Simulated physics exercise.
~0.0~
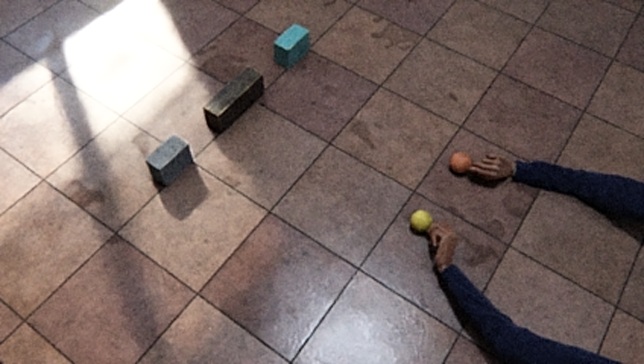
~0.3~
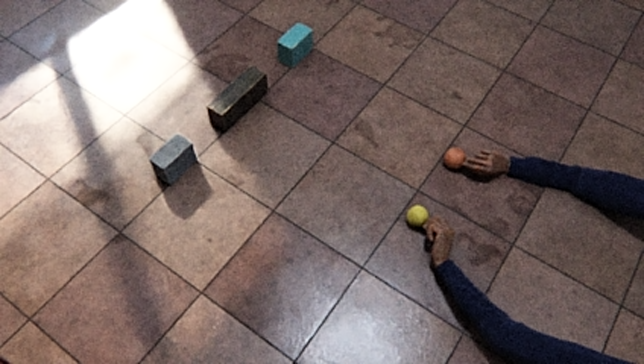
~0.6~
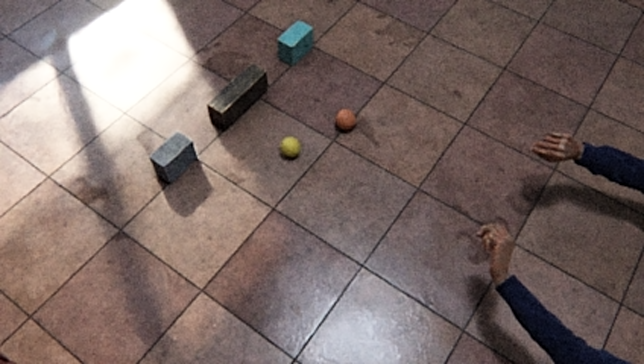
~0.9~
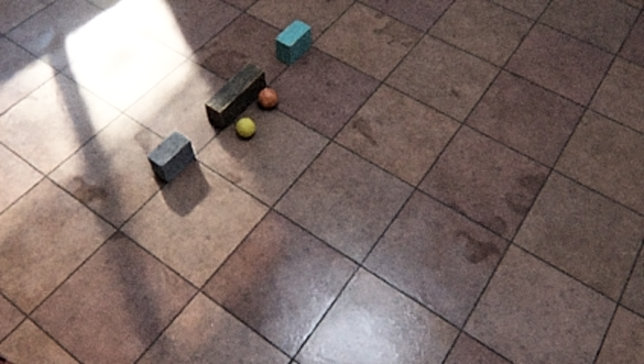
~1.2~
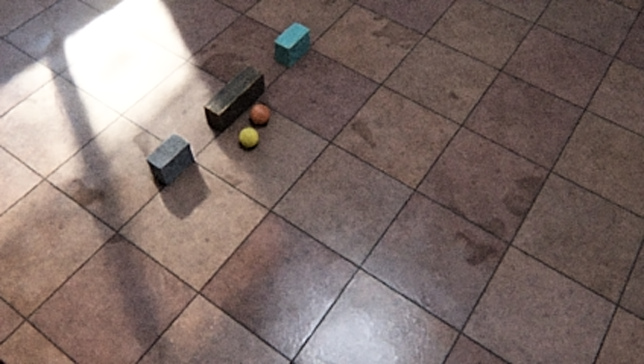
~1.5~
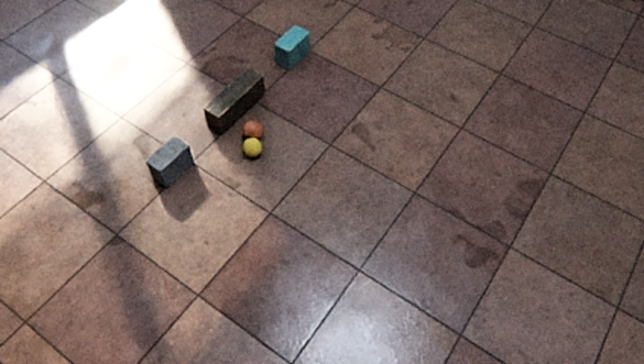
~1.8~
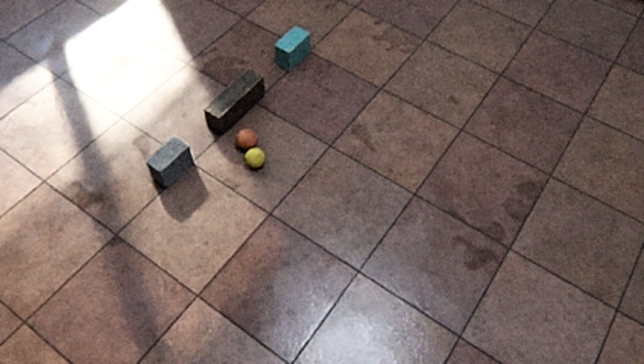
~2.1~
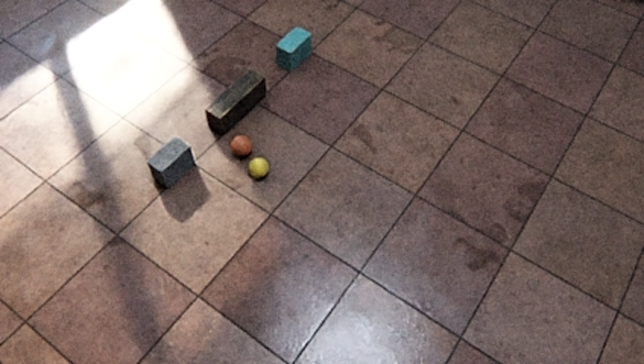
In the video, two hands release an orange ball and a yellow ball across a tiled floor toward a spaced row of three blocks, then withdraw; both balls are stopped at the dark middle block, rebound, and drift slowly back without passing through the openings.
